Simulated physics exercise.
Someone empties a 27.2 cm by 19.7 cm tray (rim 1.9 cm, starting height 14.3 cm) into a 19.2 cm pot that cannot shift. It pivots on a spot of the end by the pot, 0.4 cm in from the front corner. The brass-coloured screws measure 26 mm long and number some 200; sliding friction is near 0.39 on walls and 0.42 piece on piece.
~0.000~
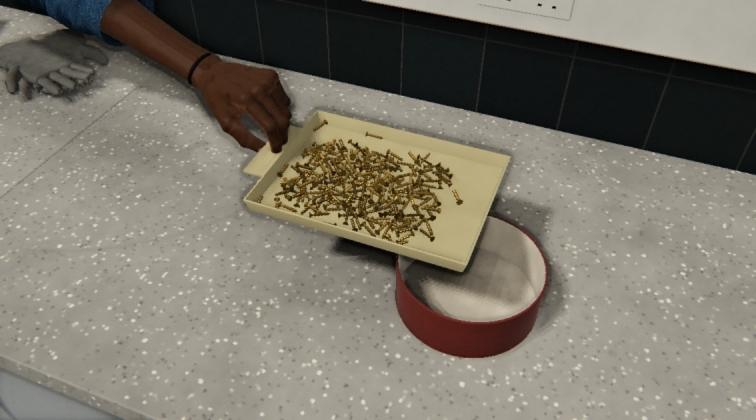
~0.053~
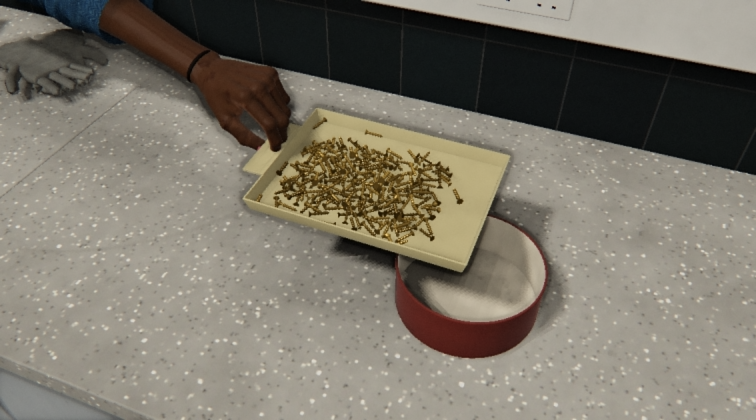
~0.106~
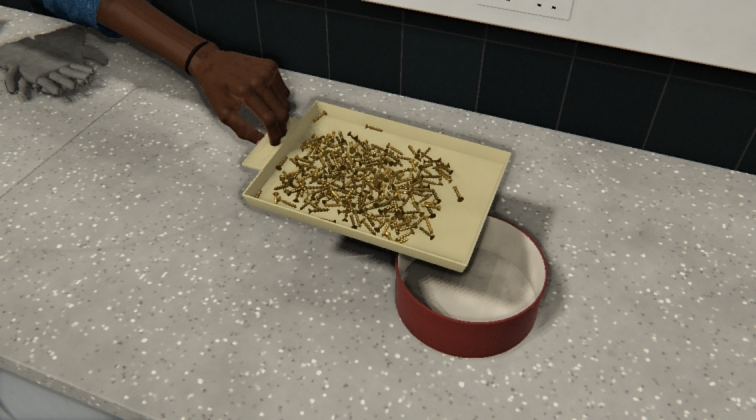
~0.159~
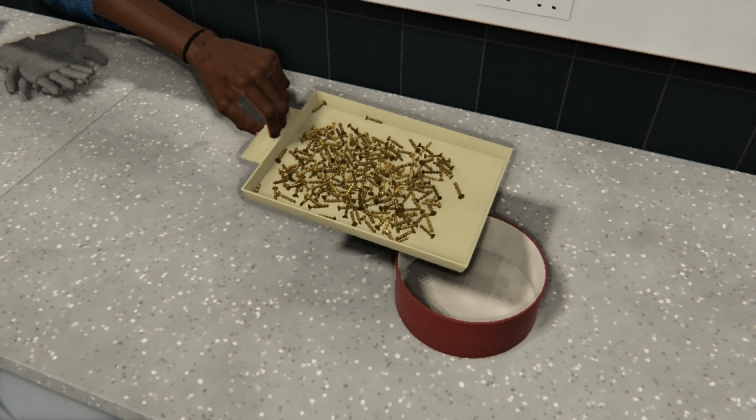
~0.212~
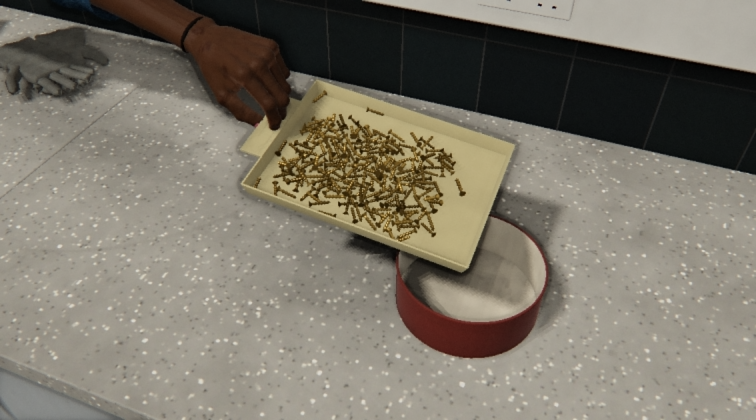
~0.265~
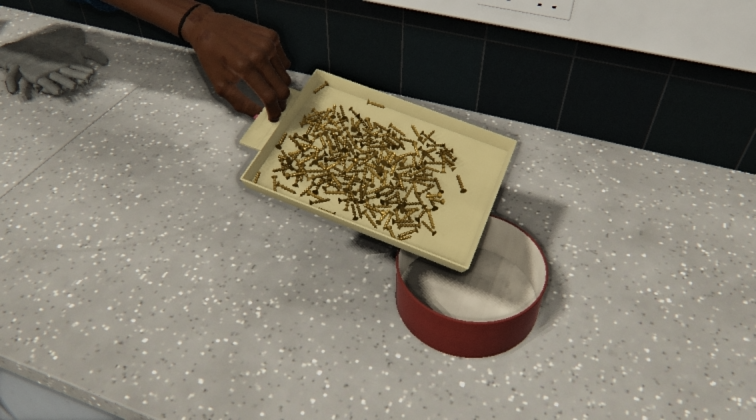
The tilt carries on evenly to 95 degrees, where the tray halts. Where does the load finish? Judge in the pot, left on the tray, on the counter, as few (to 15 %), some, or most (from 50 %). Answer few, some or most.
In the pot: Few; left on the tray: Few; on the counter: Most.
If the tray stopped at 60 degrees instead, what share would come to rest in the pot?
Then about 10 per cent.
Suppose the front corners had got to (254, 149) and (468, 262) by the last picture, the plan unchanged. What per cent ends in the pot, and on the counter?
Pot 75, counter 25.
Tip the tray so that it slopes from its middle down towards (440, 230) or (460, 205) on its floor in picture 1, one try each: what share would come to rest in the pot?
About 40 and 75 per cent.
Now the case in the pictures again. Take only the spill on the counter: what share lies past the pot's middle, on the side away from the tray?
Roughly 90 per cent.
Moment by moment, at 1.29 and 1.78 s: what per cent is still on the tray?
In turn: 50, 0.
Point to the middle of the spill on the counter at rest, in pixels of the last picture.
Near (473, 393).
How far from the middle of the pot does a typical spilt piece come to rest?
Roughly 16 cm.
After 0.88 s, tilt 52 degrees; the tray holds 100 %, the pot 0 %.
Then, at 1.29 s, tilt 77 degrees; the tray holds 50 %, the pot 0 %.
Then, at 1.78 s, tilt 95 degrees; the tray holds 0 %, the pot 5 %.
By 2.7 s all is still; pot 5 %, tray 0 %, counter 95 %.
